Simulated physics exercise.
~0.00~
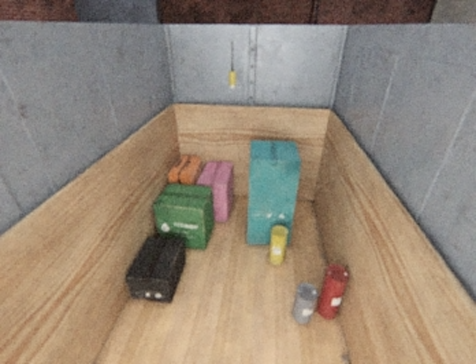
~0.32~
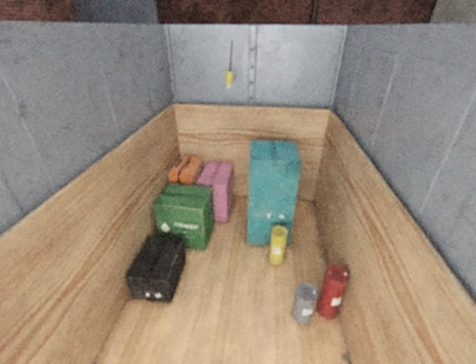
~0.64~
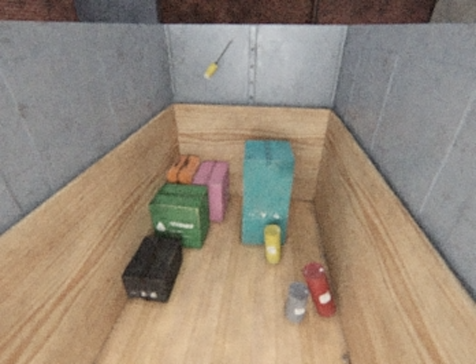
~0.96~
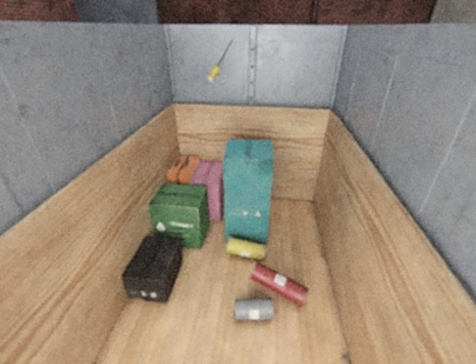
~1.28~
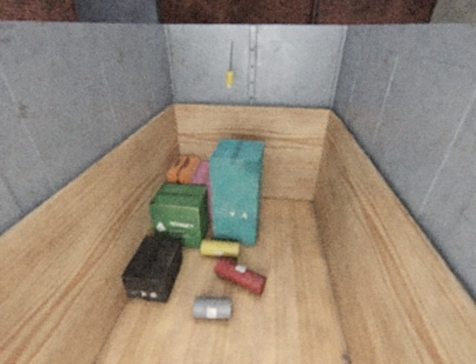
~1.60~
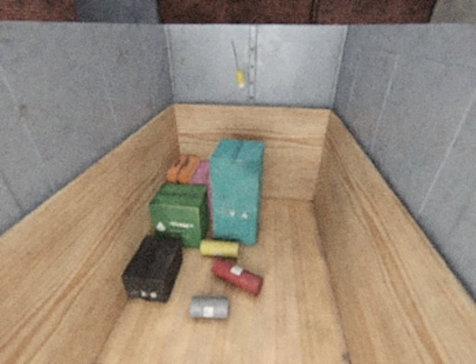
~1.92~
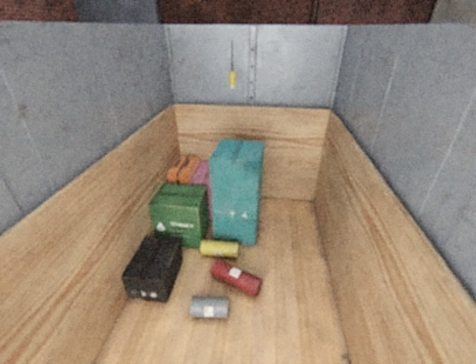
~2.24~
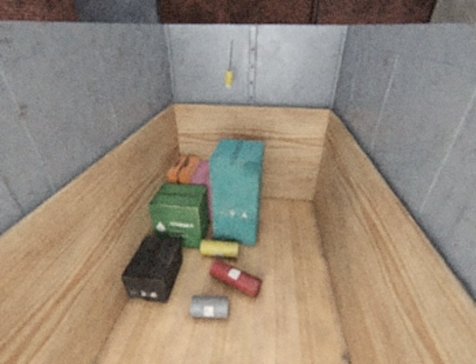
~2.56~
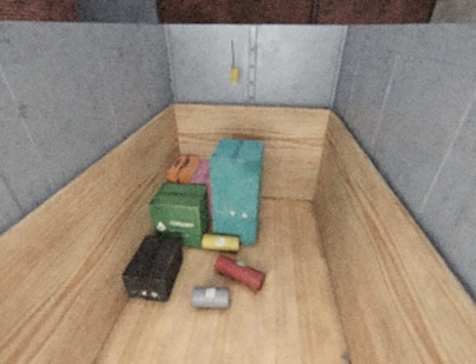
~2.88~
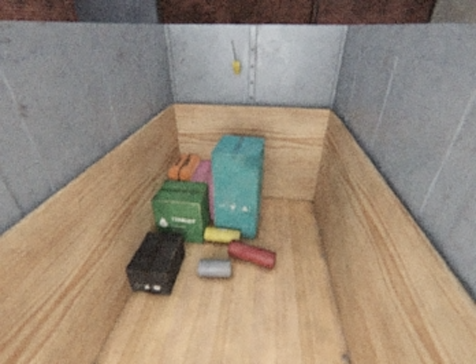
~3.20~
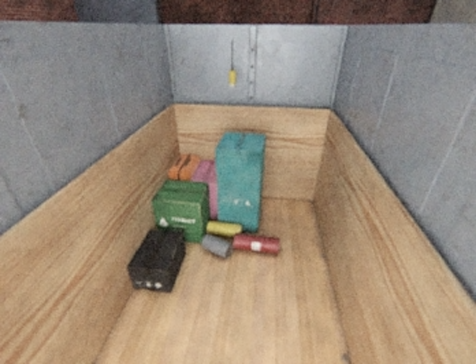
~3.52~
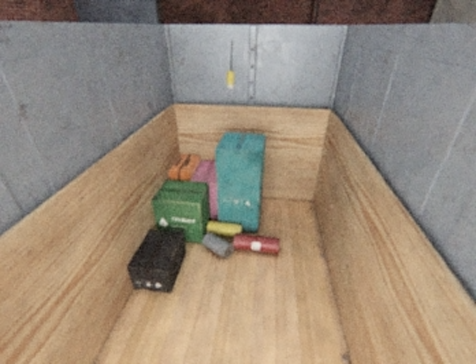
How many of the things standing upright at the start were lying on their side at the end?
Three of them were lying on their side at the end, the yellow, red and grey canisters.
